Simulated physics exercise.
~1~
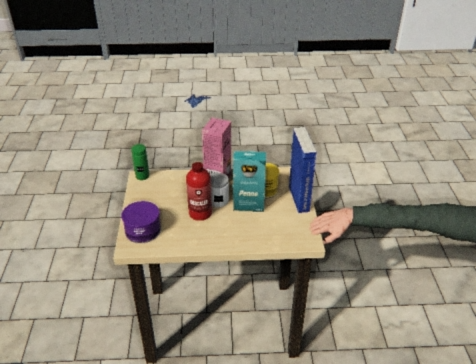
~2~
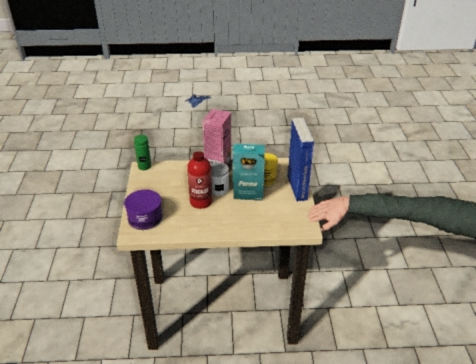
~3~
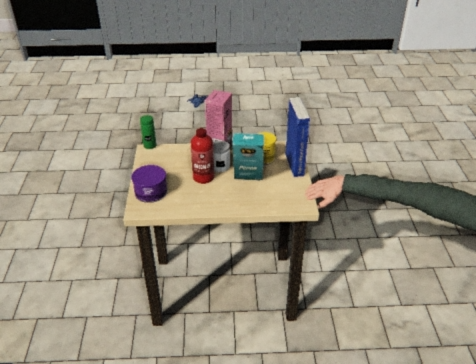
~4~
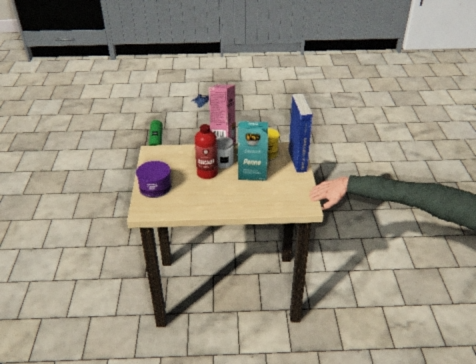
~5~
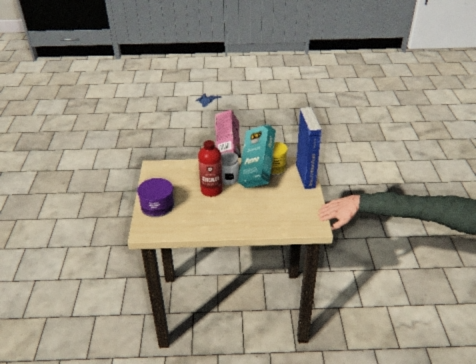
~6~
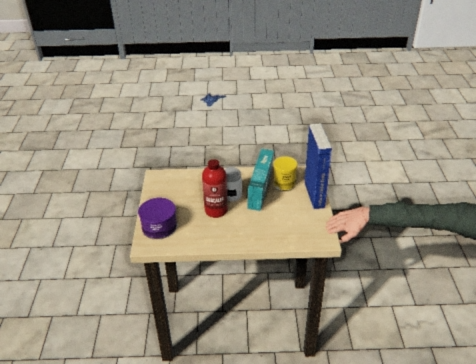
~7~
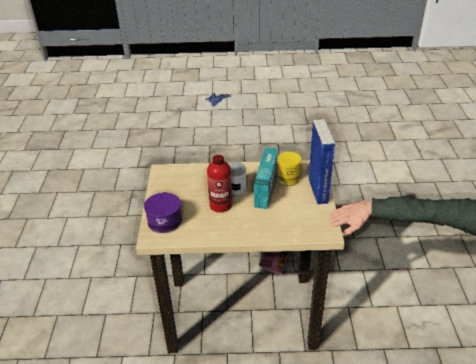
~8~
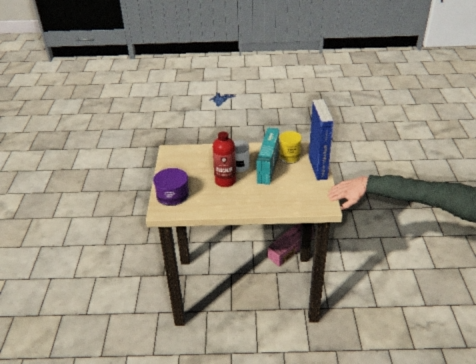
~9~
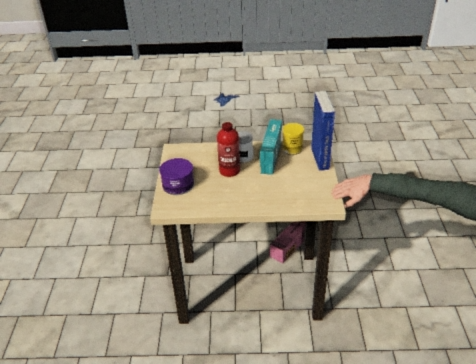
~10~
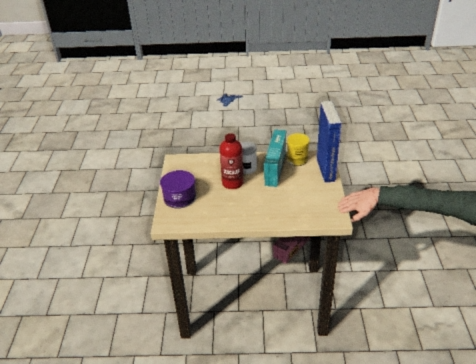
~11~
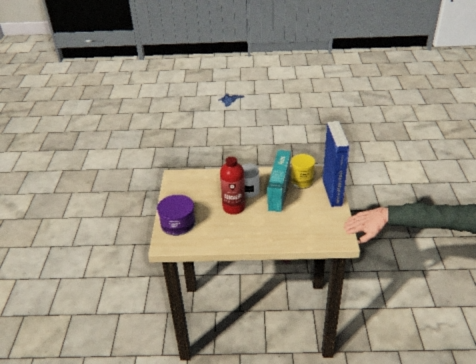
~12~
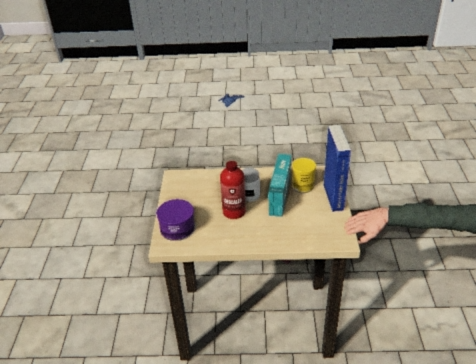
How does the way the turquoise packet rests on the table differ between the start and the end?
At the start the turquoise packet stands upright on the table, and at the end it lies on its side on the tabletop.
